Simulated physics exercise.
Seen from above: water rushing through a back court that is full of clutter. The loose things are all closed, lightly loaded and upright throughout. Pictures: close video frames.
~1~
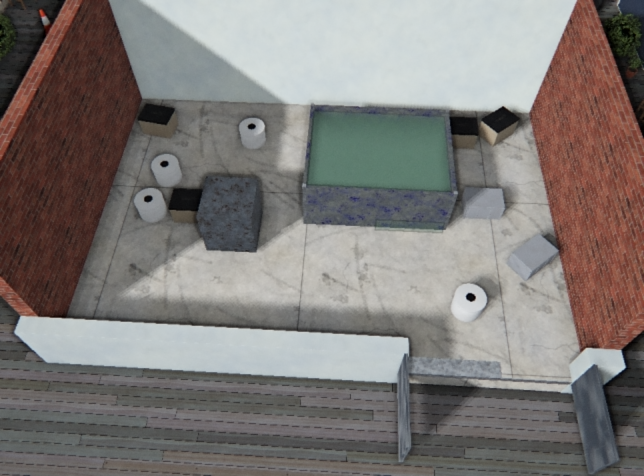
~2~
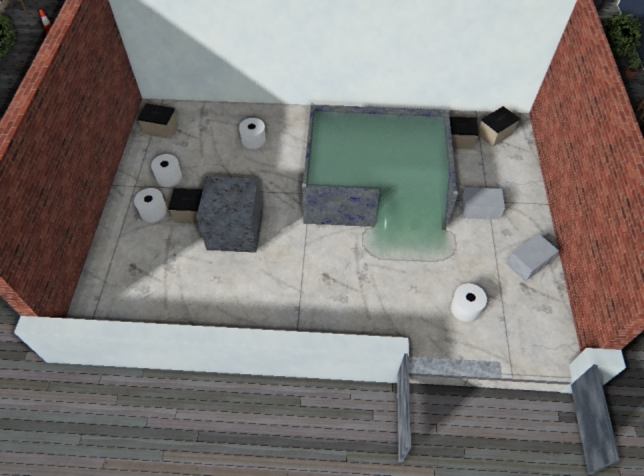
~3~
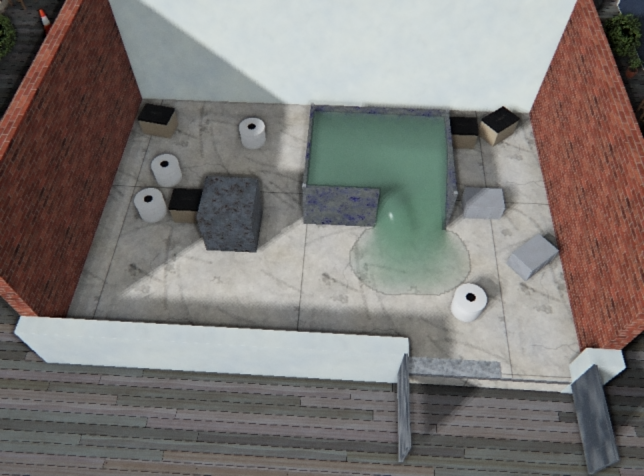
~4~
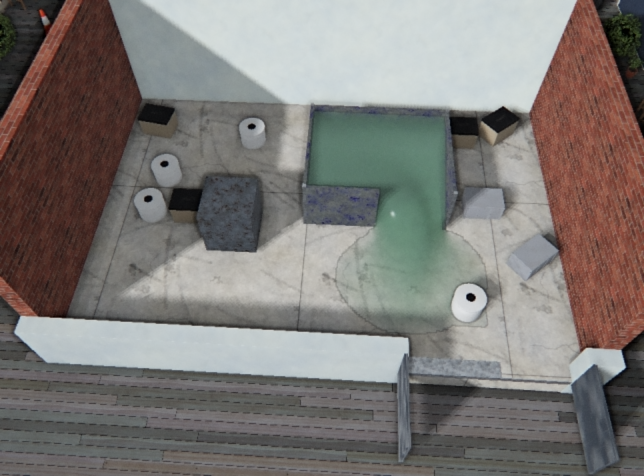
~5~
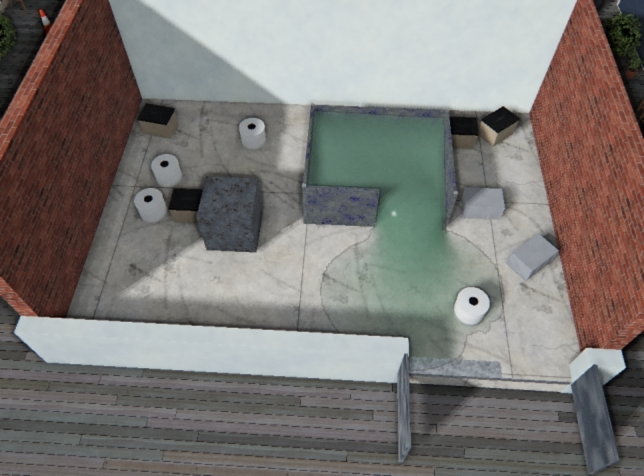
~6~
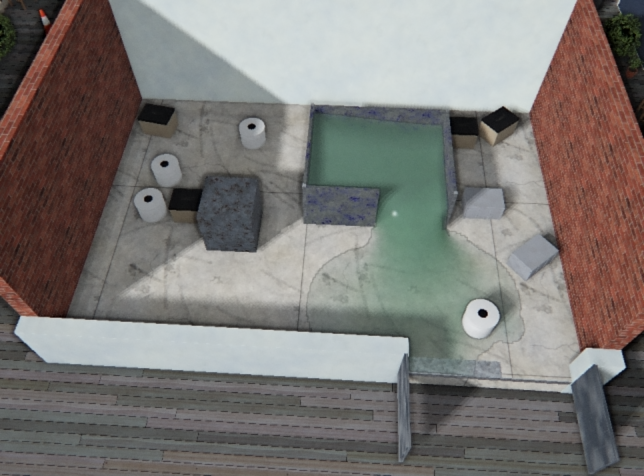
A walled court with a pale marble floor, red brick side walls and a white back wall is seen from high above by a still camera. A stone-sided tank of green water stands right of centre, with a dark grey block, white tubs and small boxes around it. Part of the tank's front disappears, green water spreads forward across the floor, and the front-right white tub shifts slightly toward the lower right.
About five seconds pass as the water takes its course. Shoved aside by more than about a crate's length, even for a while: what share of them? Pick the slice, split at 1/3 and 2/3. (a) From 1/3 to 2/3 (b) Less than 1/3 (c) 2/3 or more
b.
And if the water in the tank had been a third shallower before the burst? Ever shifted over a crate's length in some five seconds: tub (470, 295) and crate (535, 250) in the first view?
Going one by one: Beyond that distance, within that distance, in that order.
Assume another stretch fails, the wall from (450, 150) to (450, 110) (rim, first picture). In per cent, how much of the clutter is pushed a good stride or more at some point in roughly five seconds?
Near 50 in a hundred.
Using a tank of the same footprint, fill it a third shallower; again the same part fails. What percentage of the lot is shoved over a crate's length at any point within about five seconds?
Roughly 10 per cent.
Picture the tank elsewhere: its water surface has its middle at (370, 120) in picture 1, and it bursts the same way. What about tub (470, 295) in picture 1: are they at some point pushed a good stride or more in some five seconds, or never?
Verdict: Pushed that far.
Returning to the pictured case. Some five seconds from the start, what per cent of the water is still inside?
Near 56 per cent.
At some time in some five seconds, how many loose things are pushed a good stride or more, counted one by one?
1.
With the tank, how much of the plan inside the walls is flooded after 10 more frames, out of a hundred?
By my count it's near 45 in a hundred.
A moment on, 1 of 10 are well off their spots; 1 afloat.
Next, 1 of 10 are well off their spots; 0 afloat.
Later, 1 of 10 are well off their spots; 0 afloat.
In the end, 1 of 10 are well off their spots, and 1 have been at some point; 0 afloat.
